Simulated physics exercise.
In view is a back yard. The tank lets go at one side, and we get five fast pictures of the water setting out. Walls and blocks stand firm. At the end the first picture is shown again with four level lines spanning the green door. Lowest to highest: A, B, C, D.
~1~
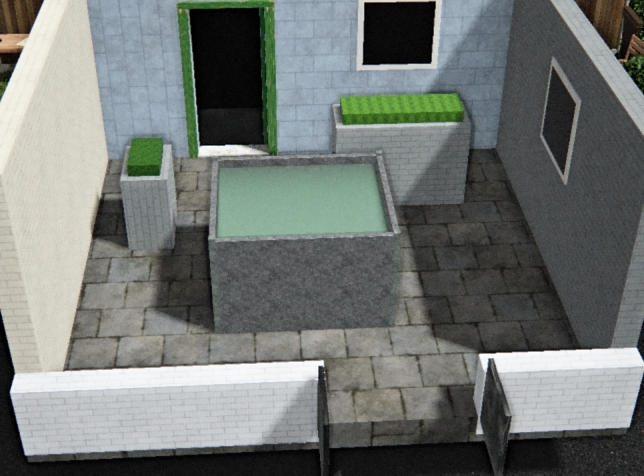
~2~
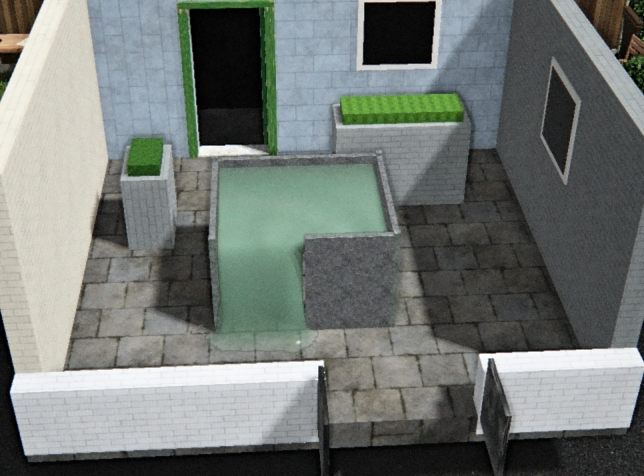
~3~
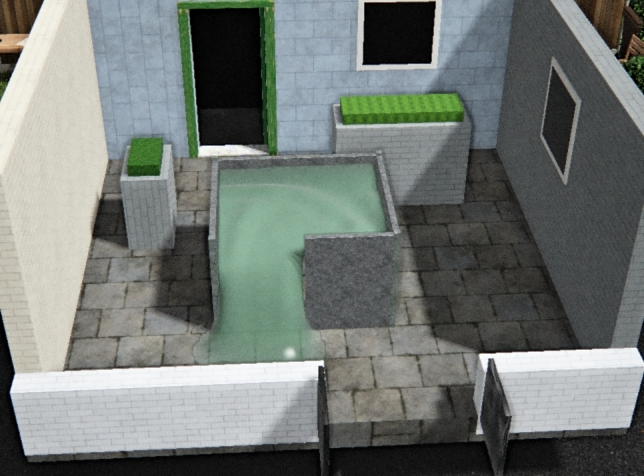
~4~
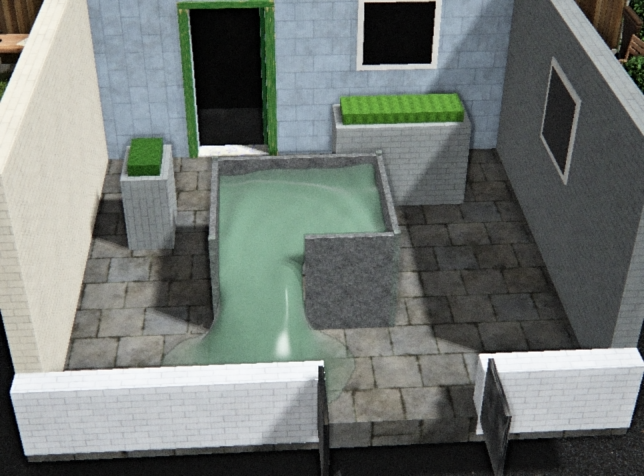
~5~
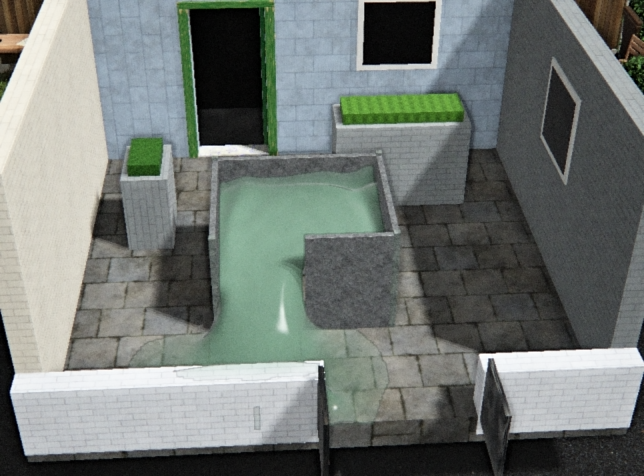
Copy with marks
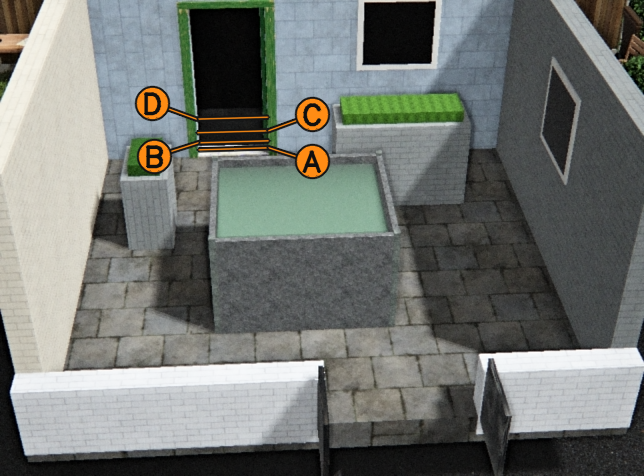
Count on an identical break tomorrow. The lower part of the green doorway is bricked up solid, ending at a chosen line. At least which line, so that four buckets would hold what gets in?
The limit is A.
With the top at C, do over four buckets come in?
No, not at all.
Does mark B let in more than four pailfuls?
No, not at all.
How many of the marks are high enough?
All of the four.
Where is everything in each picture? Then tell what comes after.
Water in the tank at rest, its middle at (301, 201); foot of the green doorway at (234, 156); open gate at (402, 353).
Water covers 1 % of the ground and shows as far out as (216, 337).
Water covers 4 % of the ground and shows as far out as (210, 342).
Water covers 8 % of the ground and shows as far out as (210, 331).
Water covers 13 % of the ground and shows as far out as (173, 348).
On the marked copy, A at (233, 148); B at (233, 141); C at (232, 131); D at (232, 118); from the bottom up A, B, C, D.
If A is chosen, a splash gets over, under a bucket.
If B is chosen, nothing gets over.
If C is chosen, nothing gets over.
If D is chosen, nothing gets over.
